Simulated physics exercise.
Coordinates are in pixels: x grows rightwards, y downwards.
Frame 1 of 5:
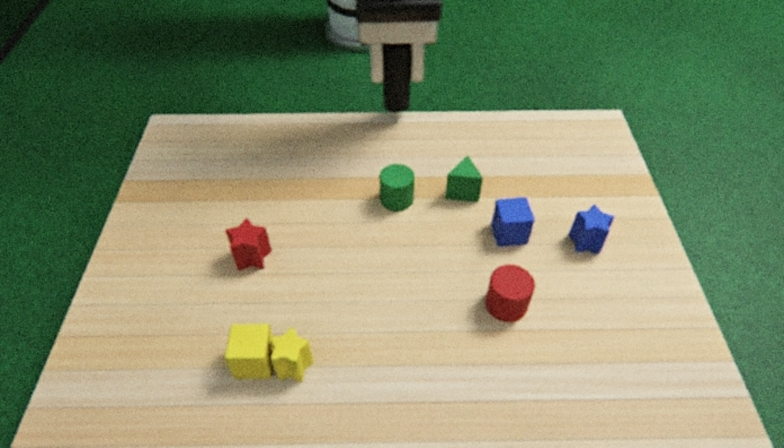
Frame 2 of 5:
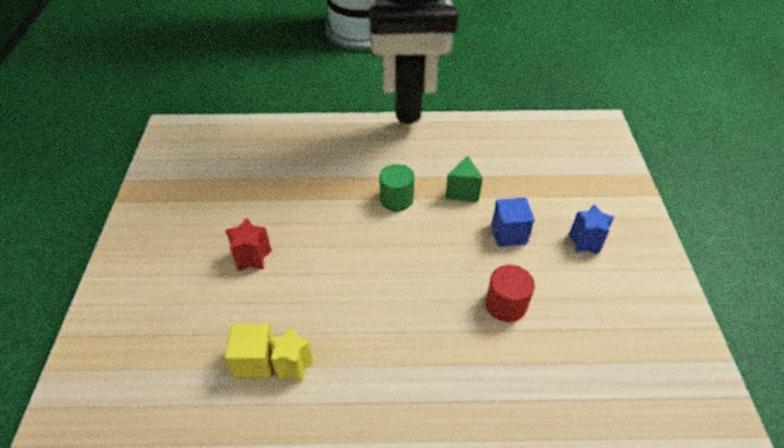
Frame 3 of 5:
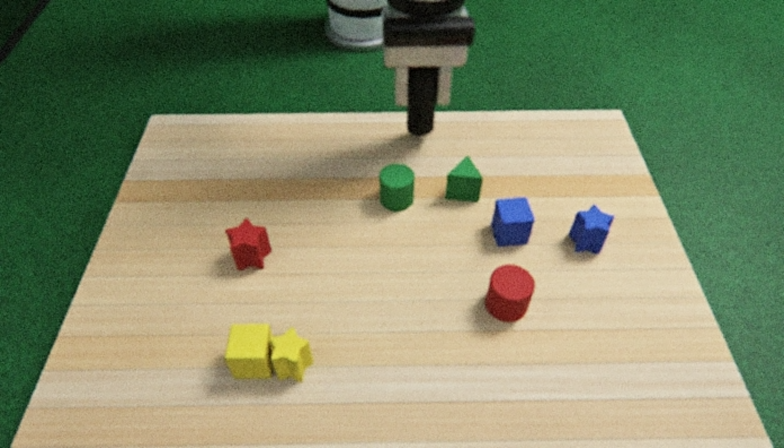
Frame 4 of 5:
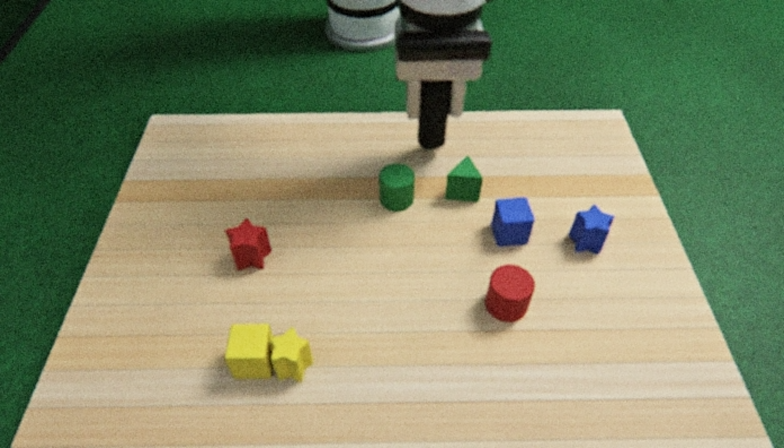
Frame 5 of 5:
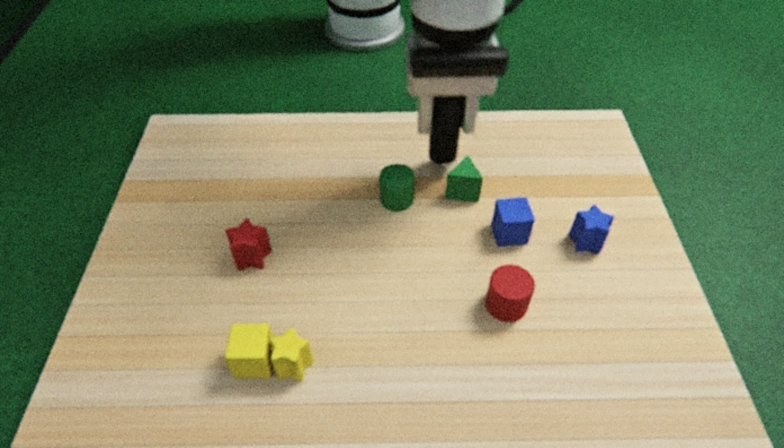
The clip opens on a pale wooden board with red, blue, green and yellow blocks spread across it, and a robotic arm holding a dark rod at the far edge. The arm moves the rod steadily nearer and slightly right, until its tip is beside the green triangular block, while every block stays still.
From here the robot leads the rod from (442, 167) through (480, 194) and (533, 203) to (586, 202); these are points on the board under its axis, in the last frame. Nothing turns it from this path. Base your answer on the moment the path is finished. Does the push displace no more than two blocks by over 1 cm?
Yes
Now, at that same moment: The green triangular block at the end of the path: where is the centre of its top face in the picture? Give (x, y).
Its top middle: (483, 190).
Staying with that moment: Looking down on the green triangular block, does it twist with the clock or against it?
Verdict: Clockwise.
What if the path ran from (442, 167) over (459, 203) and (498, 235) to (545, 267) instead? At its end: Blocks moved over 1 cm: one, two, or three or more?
A pair of blocks is moved.
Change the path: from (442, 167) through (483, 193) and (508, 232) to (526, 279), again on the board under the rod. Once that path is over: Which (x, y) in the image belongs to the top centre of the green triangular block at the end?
So, by the moment the path ends, you'll find the top centre of the green triangular block at (478, 198).
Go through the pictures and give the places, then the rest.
Rod tip (397, 105); block tops, green triangular block (466, 169); blue square (515, 209), in the first picture.
Rod (408, 116); blocks unchanged, in the second picture.
Rod (420, 128); blocks unchanged, in the third picture.
Rod (432, 141); blocks unchanged, in the fourth picture.
Rod (443, 156); green triangular block (466, 169); blue square (515, 209), in the fifth picture.
On the path given first. One third of the way, rod (482, 183); green triangular block (482, 189), turned 75° clockwise.
Two thirds of the way, rod (536, 192); green triangular block (483, 190), turned 80° clockwise.
At the end, rod (591, 191); green triangular block (483, 190), turned 80° clockwise; blue square in place.
